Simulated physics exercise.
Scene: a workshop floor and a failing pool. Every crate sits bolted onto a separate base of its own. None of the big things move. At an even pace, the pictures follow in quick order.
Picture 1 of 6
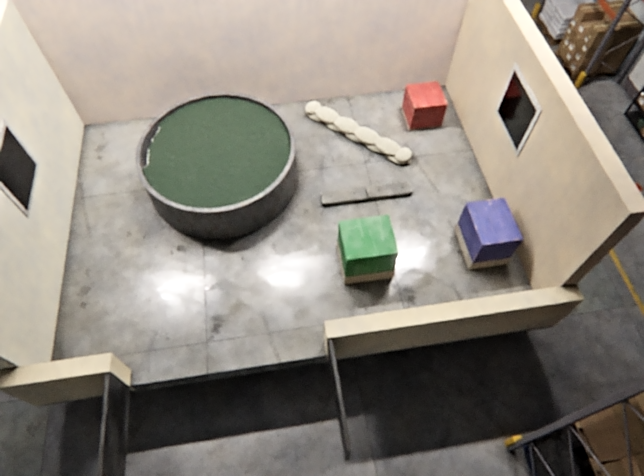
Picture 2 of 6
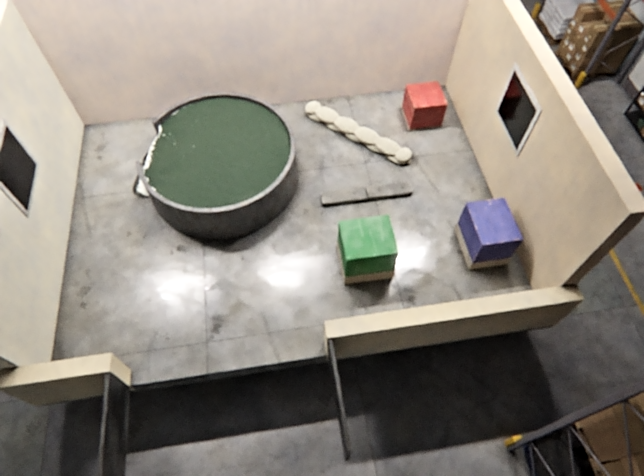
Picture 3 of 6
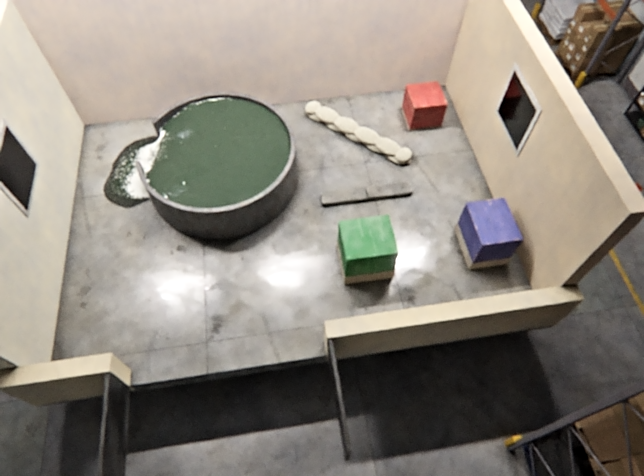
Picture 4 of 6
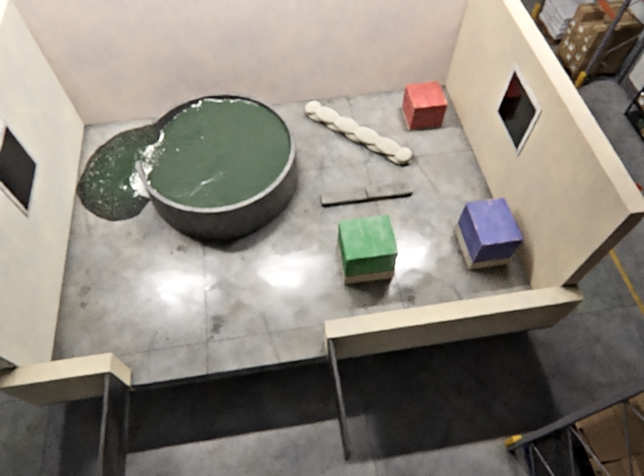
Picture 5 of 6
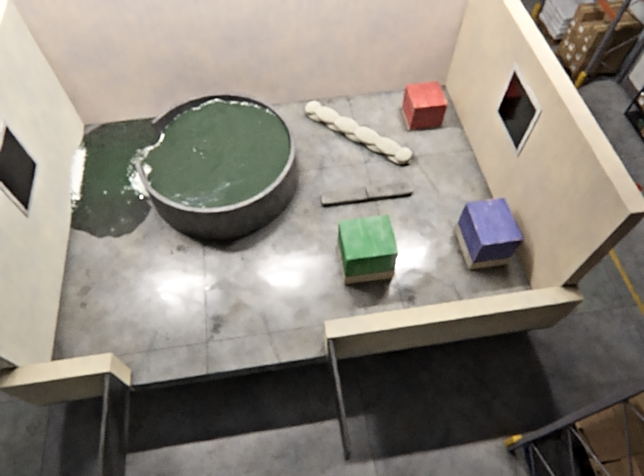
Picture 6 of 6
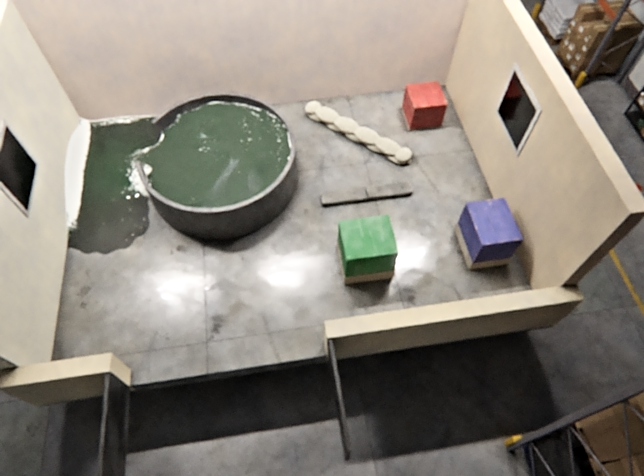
To begin with, a round pool of green water stands whole and still on a workshop floor, near a pale braided piece and red, green and blue blocks. A gap opens on its left side, and foaming water pours out, spreading leftward to the wall and along its base while the blocks stay still.
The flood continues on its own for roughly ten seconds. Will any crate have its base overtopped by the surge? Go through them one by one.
At the end, the red crate will meet the water. The green crate will avoid the water. The blue crate will avoid the water.
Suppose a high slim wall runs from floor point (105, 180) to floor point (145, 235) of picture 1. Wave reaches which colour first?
I'd pick the red one.
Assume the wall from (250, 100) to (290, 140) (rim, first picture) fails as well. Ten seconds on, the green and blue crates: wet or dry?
The green one is reached; the blue one is reached.
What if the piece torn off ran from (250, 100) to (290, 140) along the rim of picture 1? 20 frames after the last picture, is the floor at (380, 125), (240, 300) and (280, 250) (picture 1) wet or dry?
Those three come out soaked, moisture-free and moisture-free, one after another.
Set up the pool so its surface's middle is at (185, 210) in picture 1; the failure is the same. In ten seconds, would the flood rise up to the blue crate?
I reckon the blue crate is unharmed.
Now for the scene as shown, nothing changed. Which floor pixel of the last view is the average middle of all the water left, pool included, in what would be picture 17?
At roughly (186, 179).
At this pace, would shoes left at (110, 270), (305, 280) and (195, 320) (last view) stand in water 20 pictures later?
Result by point, in sequence: Waterlogged, then unwetted, then waterlogged.
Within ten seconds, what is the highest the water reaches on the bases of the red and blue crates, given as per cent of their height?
230 and 70 %, roughly.
A moment on, water covers 15 % of the floor; the red crate not reached, the green crate not reached, the blue crate not reached.
Next, water covers 25 % of the floor; the red crate not reached, the green crate not reached, the blue crate not reached.
Then, water covers 50 % of the floor; the red crate water round its plinth, the green crate not reached, the blue crate not reached.
Later, water covers 80 % of the floor; the red crate water round its plinth, the green crate water round its plinth, the blue crate water round its plinth.
In the end, water covers 95 % of the floor; the red crate was topped, the green crate stayed above the water, the blue crate stayed above the water.
